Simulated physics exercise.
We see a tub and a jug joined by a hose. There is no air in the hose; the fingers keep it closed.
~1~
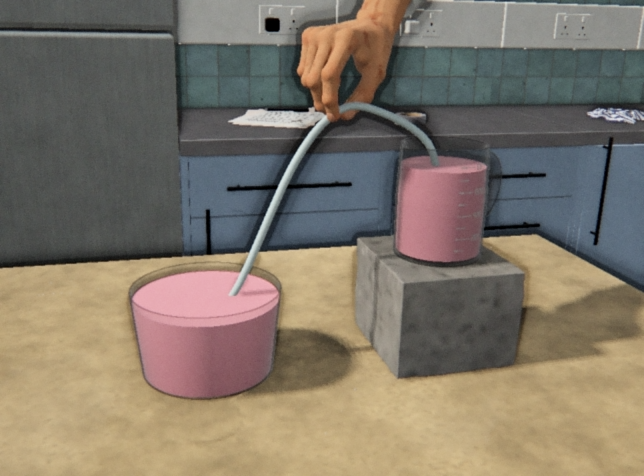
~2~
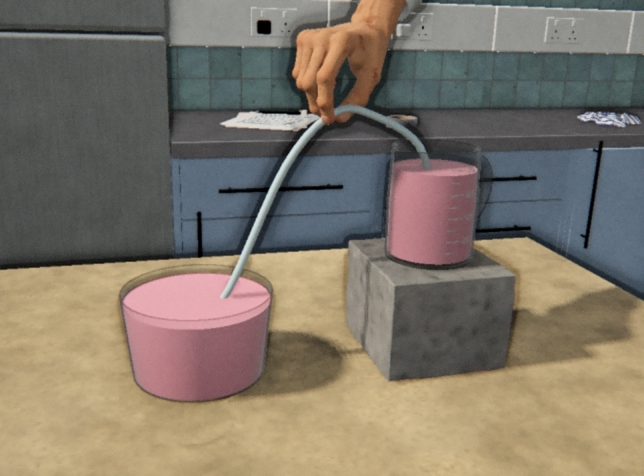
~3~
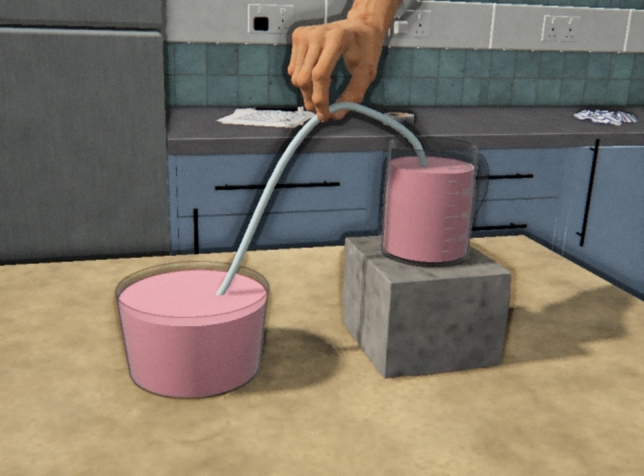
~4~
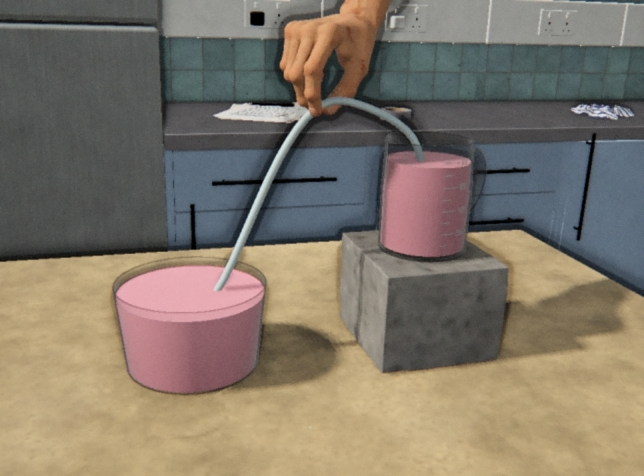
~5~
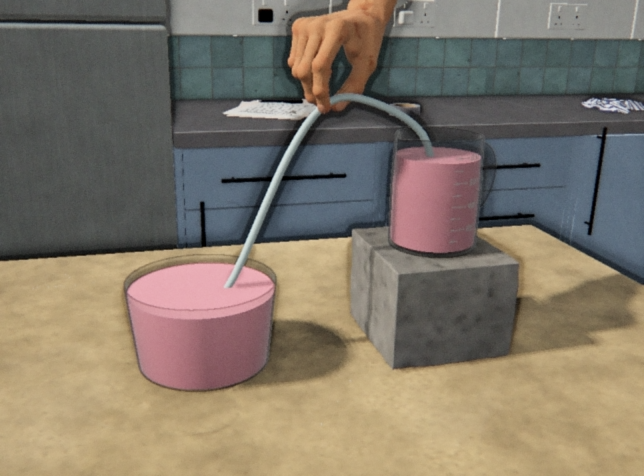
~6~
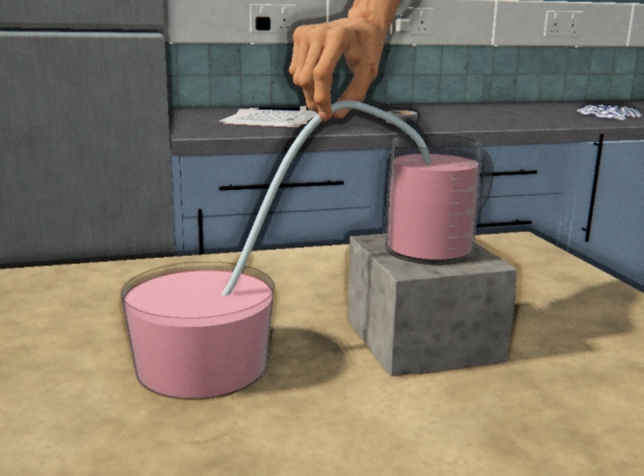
The footage shows a hand pinching a pale hose that links a wide tub of pink liquid on the left to a pink-filled jug on a grey block, while the view shifts slightly and nothing else visibly moves.
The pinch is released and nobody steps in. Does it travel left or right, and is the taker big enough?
It flows leftwards, and the one that fills overflows.
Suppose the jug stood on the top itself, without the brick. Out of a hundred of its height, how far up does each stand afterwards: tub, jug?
About 95 and 65 per cent.
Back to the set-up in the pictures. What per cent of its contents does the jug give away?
I make it 85 per cent.
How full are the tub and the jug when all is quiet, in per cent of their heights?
Near 100 and 10 in a hundred.
Next, the tub is full to the brim; the jug is about half full.
After that, the tub is full to the brim; the jug is about a quarter full; the lower one has run over.
Finally, the tub is full to the brim; the jug is nearly empty; the lower one has run over.
